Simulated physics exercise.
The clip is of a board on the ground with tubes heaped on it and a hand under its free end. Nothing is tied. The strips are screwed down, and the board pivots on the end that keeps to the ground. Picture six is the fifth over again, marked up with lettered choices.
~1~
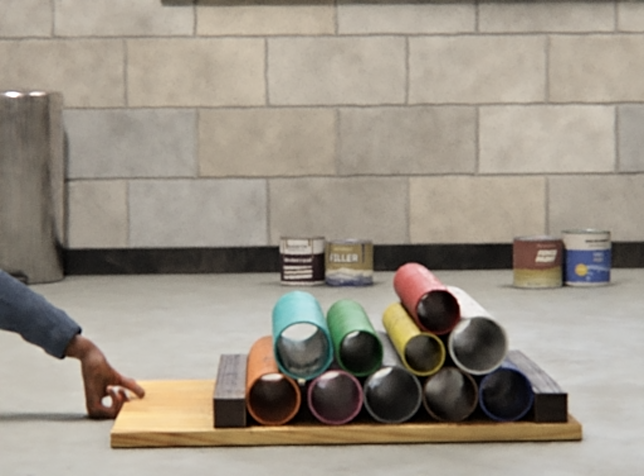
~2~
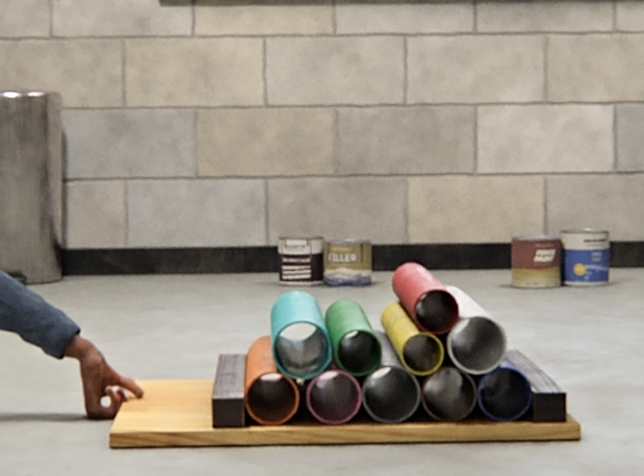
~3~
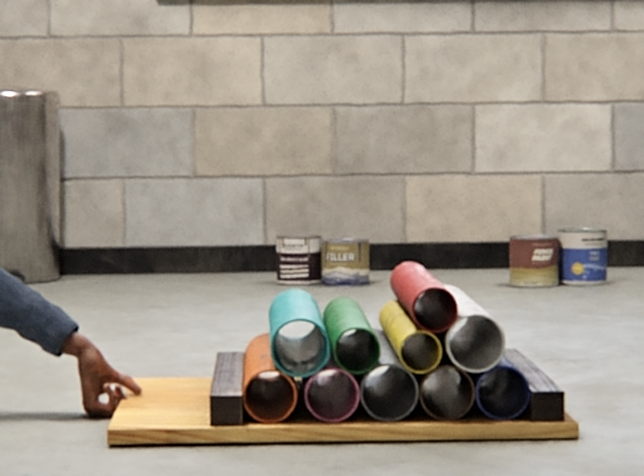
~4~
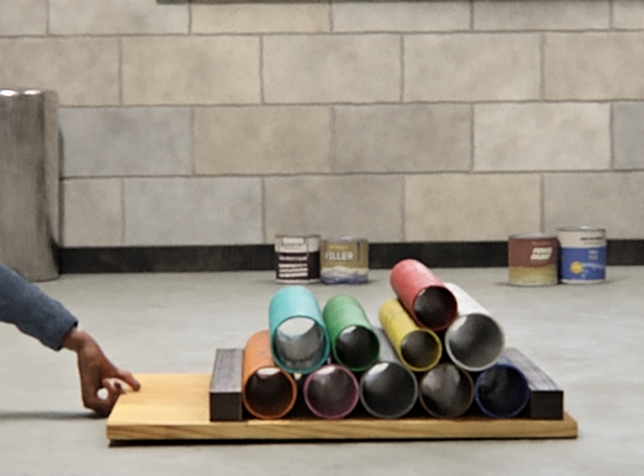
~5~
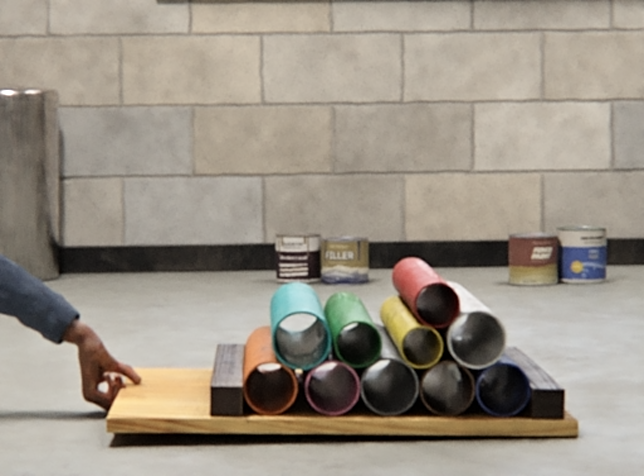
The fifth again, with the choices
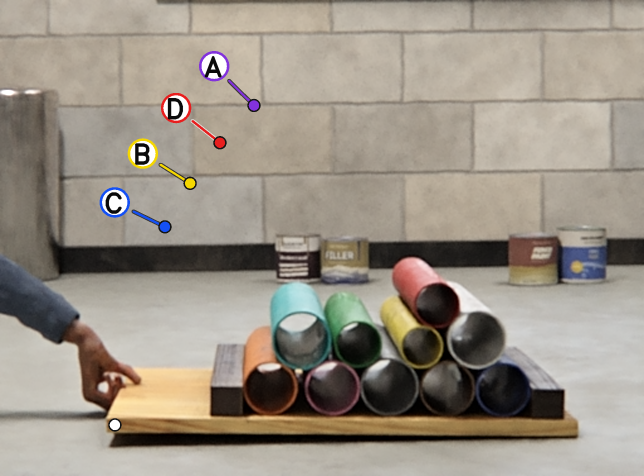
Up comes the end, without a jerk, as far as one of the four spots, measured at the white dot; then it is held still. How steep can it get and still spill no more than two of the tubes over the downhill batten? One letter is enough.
It can be raised to C.
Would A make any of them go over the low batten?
At A: Yes.
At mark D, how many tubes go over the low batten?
It comes to five.
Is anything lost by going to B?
At B: Yes.
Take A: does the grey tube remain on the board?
The grey tube: Yes.
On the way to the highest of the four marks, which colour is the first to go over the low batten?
The white one.
On the copy, A at (254, 106); B at (190, 183); C at (165, 227); D at (220, 143); the white dot at (115, 425).
On C. First, board at 16°.
Then, board at 27°.
Finally, board at 27°, two over the low batten (white, red).
By contrast, A five over the low batten; B three over the low batten (yellow, white, red); D five over the low batten.
